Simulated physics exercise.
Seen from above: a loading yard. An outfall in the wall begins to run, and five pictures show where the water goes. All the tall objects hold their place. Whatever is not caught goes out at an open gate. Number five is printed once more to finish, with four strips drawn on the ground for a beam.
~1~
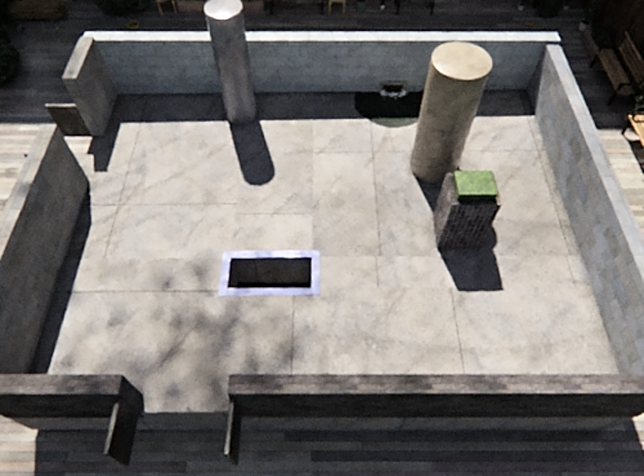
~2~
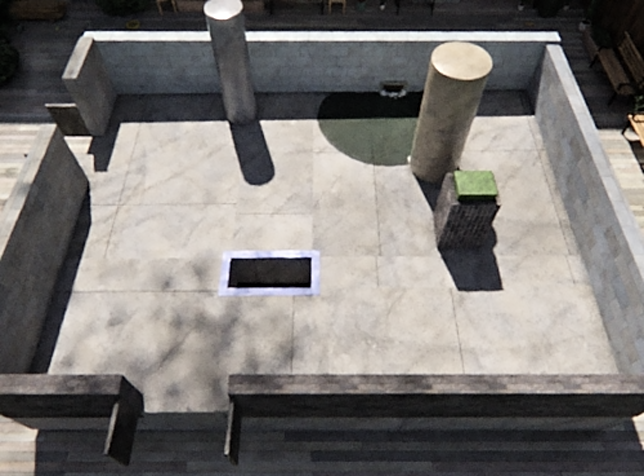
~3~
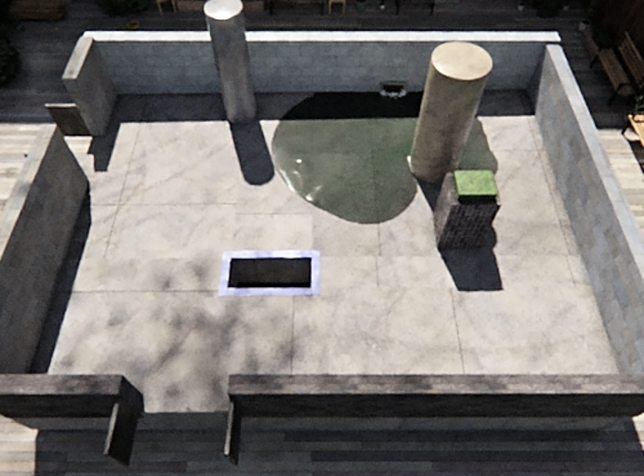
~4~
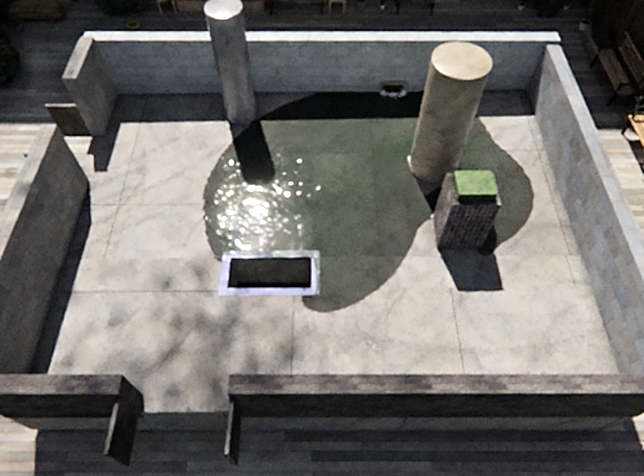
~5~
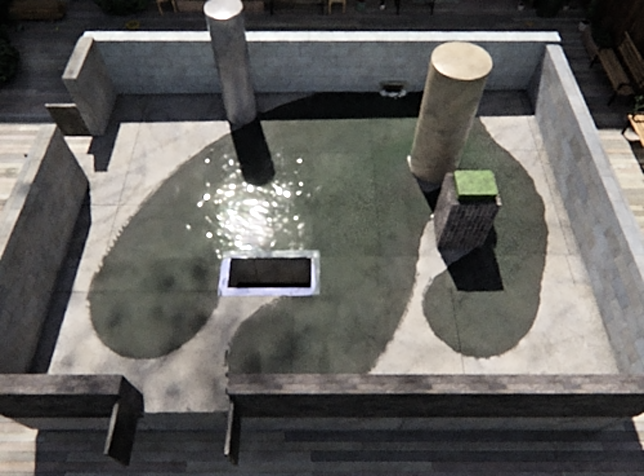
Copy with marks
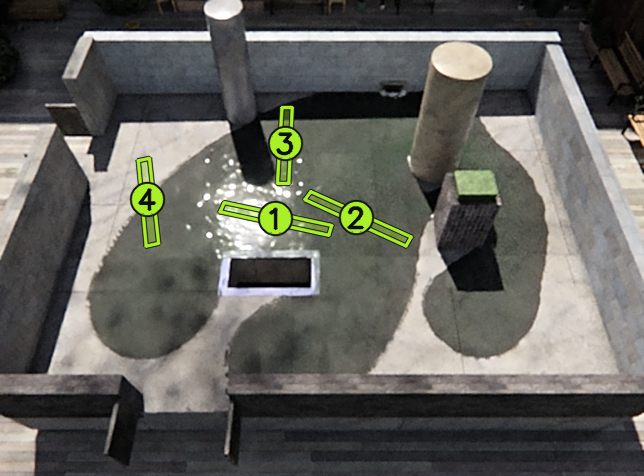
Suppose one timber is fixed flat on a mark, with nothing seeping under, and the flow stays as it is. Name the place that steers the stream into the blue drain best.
I would pick position 3.
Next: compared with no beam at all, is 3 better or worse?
Position 3 is better.
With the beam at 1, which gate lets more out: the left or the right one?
The right one.
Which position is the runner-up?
Here it is position 4.
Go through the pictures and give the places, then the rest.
Outfall at (393, 87); blue drain at (270, 273); open gate at (191, 395); open gate at (97, 158); front seen at (371, 118), 2 % of the ground wet; blue drain still dry, in the first frame.
Front seen at (364, 158), 9 % of the ground wet; blue drain still dry, in the second frame.
Front seen at (364, 218), 18 % of the ground wet; blue drain still dry, in the third frame.
Front seen at (217, 250), 34 % of the ground wet; blue drain taking water, in the fourth frame.
Front seen at (102, 324), 53 % of the ground wet; blue drain taking water, in the fifth frame.
On the marked copy, 1 from (222, 207) to (330, 230); 2 from (307, 195) to (408, 241); 3 from (283, 183) to (287, 107); 4 from (143, 159) to (152, 244).
With 1, about 11 % of the stream goes into the blue drain, about 86 % out by the gates.
With 2, about 8 % of the stream goes into the blue drain, about 89 % out by the gates.
With 3, about 56 % of the stream goes into the blue drain, about 39 % out by the gates.
With 4, about 39 % of the stream goes into the blue drain, about 58 % out by the gates.
